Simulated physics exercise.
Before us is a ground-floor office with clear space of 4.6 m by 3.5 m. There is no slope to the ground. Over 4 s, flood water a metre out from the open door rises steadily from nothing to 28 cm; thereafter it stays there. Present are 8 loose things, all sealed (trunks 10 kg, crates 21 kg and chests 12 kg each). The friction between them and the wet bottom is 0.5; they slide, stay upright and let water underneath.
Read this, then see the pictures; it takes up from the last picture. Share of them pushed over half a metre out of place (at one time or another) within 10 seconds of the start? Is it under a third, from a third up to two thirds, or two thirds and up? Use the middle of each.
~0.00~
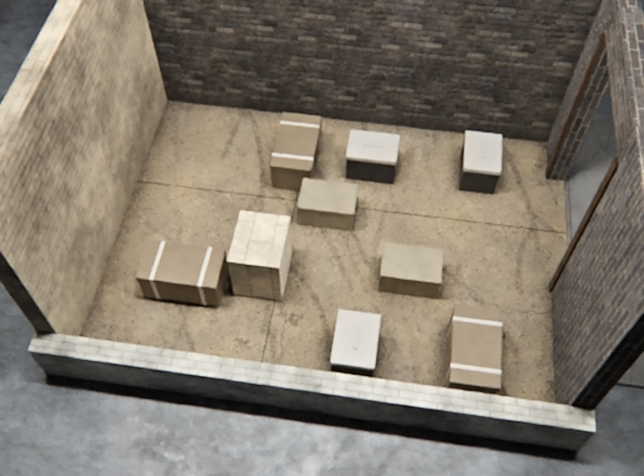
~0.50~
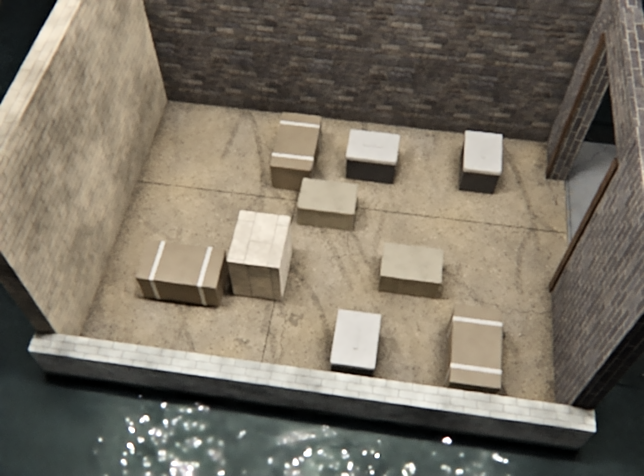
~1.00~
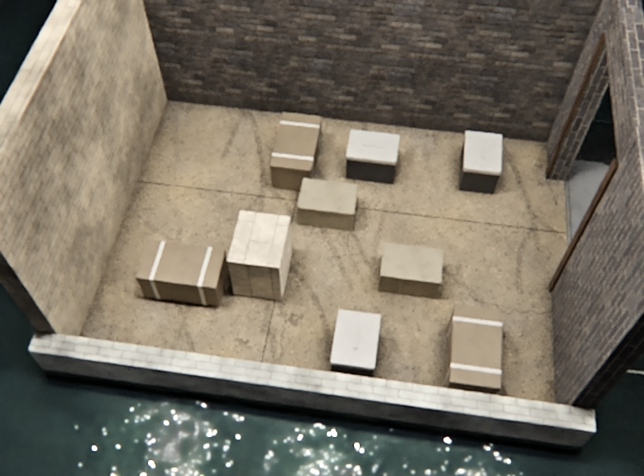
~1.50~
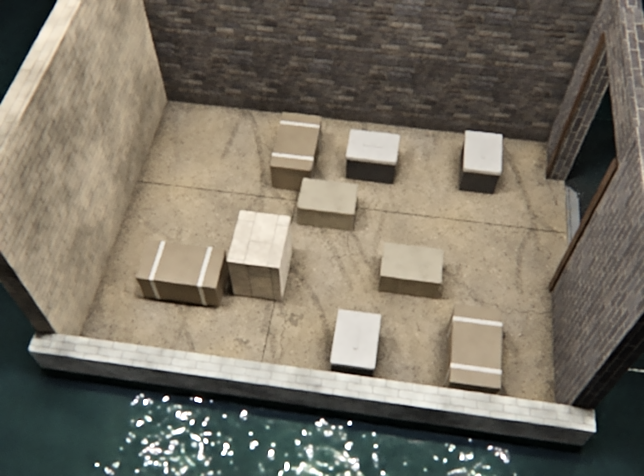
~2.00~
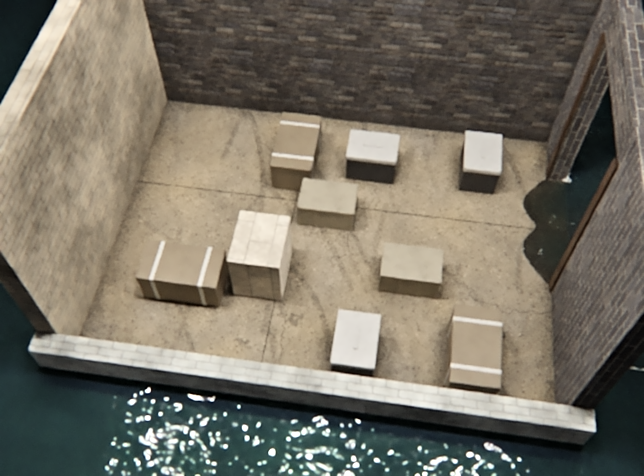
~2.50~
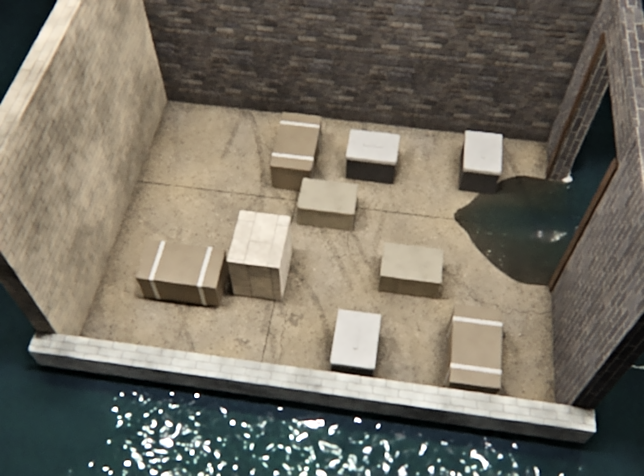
The shifted amount is major, at least two thirds.
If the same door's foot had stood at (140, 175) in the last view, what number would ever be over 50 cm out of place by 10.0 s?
Then it comes to 8.
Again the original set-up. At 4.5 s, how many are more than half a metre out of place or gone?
The answer is 1.
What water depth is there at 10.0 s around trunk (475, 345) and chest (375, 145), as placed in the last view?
Depth approx. 6 cm / 19 cm.
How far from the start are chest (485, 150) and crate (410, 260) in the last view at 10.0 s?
Net displacement, in order: 300 cm; 200 cm.
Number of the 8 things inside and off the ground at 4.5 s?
Total: 1.
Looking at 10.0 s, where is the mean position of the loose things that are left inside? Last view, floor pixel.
Mean floor pixel: About (257, 274).
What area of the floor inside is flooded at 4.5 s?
Some 7.5 m2 of it.
After 3.5 s 0 of 8 are over 50 cm from their spots; 0 afloat.
After 4.5 s 1 of 8 are over 50 cm from their spots; 1 afloat.
After 7.0 s 5 of 8 are over 50 cm from their spots; 6 afloat.
After 10.0 s 7 of 8 are over 50 cm from their spots, and 7 have been at some point; 7 afloat.
